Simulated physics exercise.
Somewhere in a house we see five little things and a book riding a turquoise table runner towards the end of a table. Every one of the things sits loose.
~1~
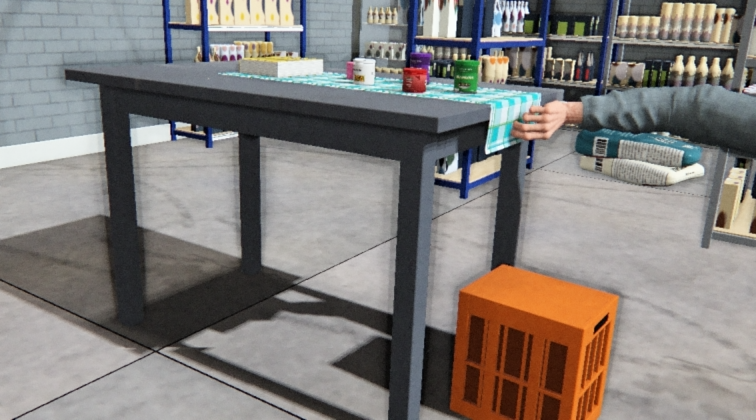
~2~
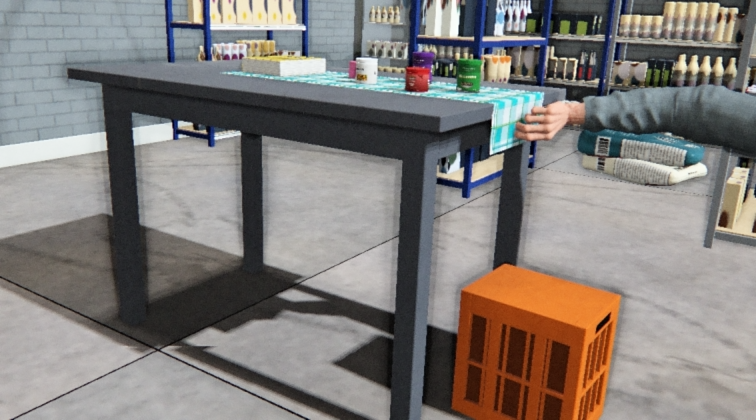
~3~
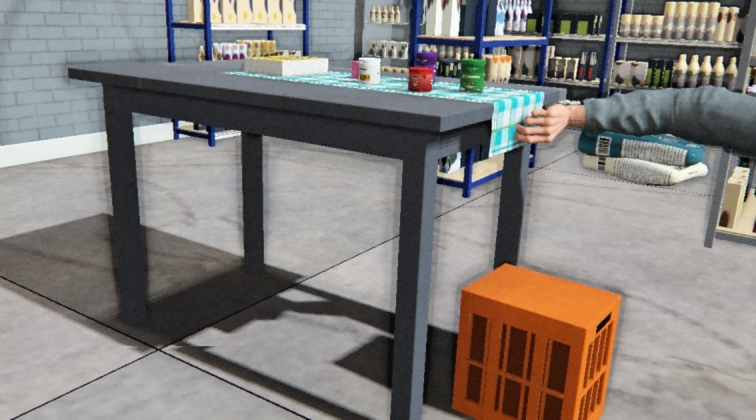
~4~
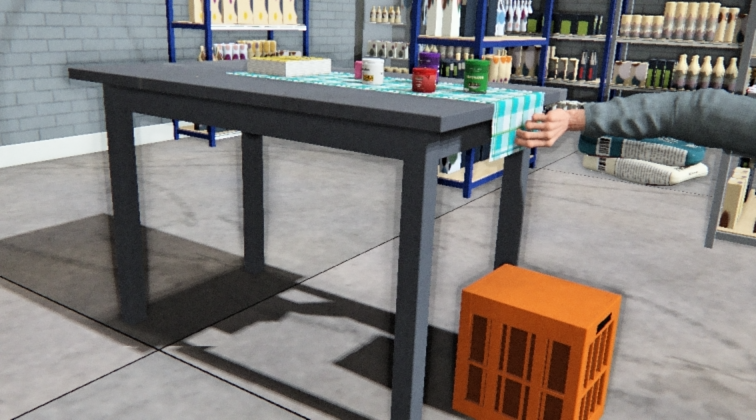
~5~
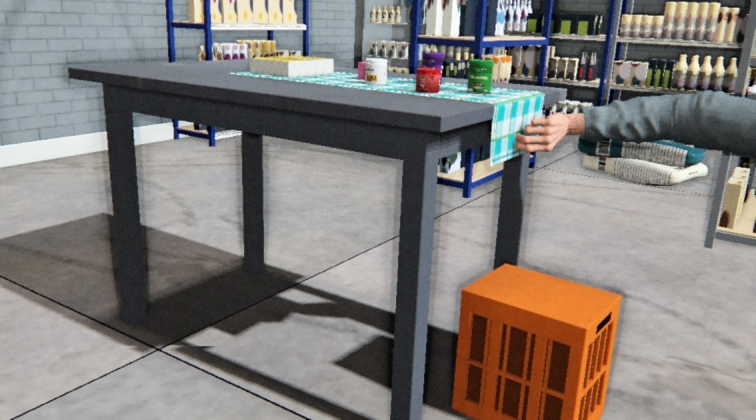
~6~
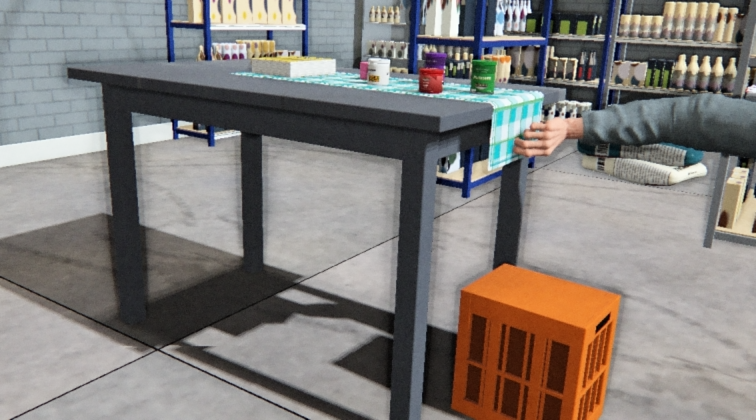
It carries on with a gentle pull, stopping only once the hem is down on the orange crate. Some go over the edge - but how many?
Most likely just three will go over the edge.
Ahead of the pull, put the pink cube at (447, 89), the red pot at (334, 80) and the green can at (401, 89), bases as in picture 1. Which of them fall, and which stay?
Note: Pink cube lost; red pot kept on top; green can lost.
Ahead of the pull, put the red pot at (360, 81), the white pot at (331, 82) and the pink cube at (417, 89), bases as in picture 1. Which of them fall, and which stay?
In the end the red pot is still on top, the white pot is still on top, and the pink cube is no longer on top.
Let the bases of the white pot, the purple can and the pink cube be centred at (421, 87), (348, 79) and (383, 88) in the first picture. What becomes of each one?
White pot gone, purple can stays, pink cube gone.
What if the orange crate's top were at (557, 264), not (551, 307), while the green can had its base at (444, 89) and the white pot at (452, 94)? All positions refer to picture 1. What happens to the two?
As for the green can, it leaves the top; as for the white pot, it leaves the top.
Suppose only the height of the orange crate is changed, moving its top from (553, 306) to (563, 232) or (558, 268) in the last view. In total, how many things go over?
That would be 1 and 2.
Soon after, hem near (511, 209); green can gone.
Then, hem near (509, 244); green can and red pot gone.
Further on, hem on the crate; green can, red pot and purple can gone.
At rest, hem on the crate; green can, red pot and purple can gone. It carries off three.
